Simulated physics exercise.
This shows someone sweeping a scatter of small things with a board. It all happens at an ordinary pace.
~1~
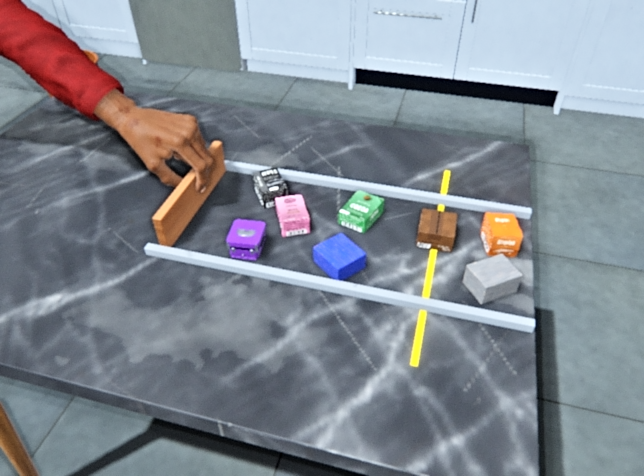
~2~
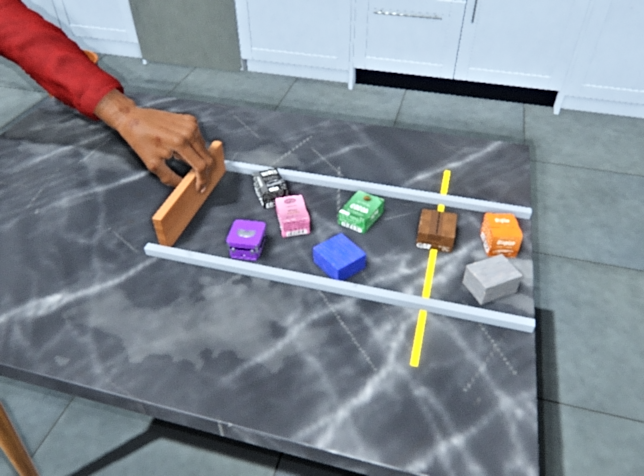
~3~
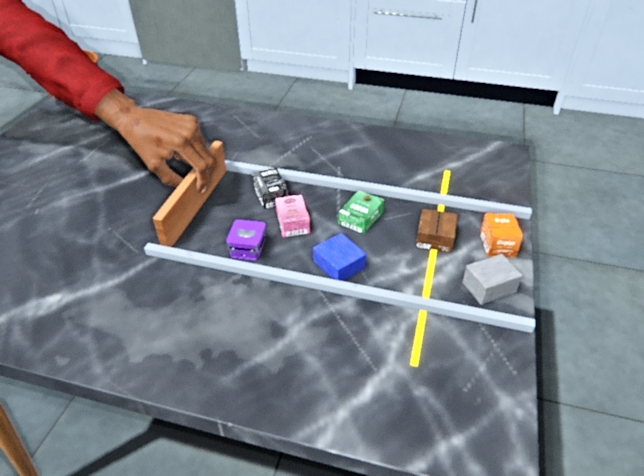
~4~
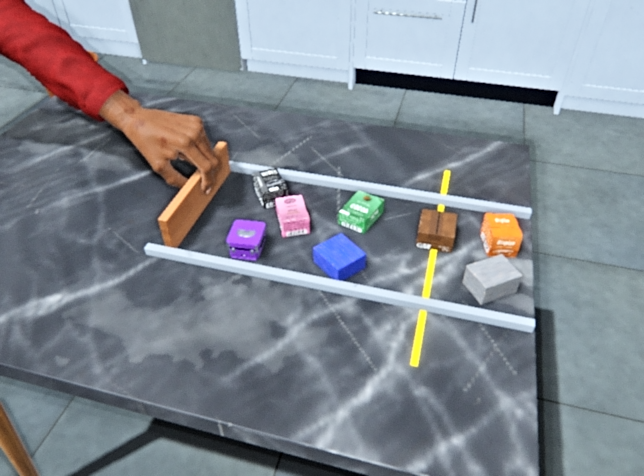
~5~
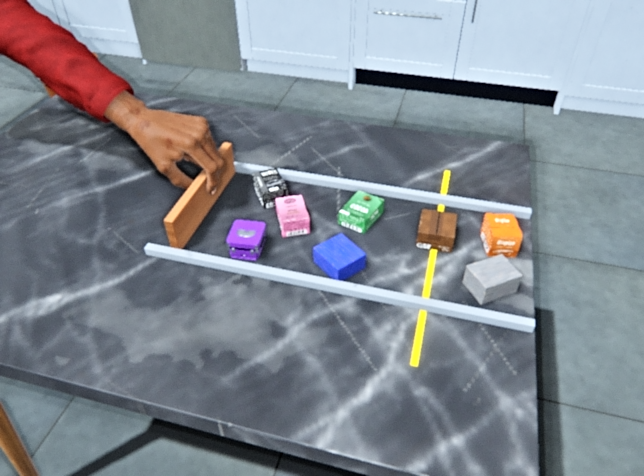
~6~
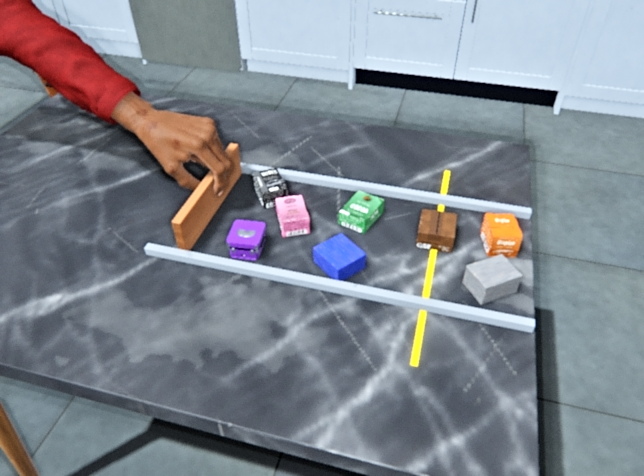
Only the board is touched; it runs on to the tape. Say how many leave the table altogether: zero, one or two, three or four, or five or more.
Here the number that fall off is one or two.
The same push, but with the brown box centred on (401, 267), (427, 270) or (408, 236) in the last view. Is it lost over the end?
In that order, it holds on; is kept; survives.
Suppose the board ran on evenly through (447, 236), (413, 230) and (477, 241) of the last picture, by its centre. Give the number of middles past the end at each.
Past the end: 2, 0 and 3.
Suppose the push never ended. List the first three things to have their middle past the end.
The order is the orange box, then the grey block, then the brown box.
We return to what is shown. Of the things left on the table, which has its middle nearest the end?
That is the grey block.
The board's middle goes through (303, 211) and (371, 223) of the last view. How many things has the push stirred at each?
At the one place 4, at the other 6.
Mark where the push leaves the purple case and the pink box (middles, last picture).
About (445, 280), and the other about (449, 248).
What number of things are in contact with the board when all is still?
The number is 3.
Soon after, none off yet; orange box at rest near (501, 236); grey block at rest near (492, 279); brown box at rest near (437, 230).
At rest, the number that fall off is one or two; fallen, orange box.
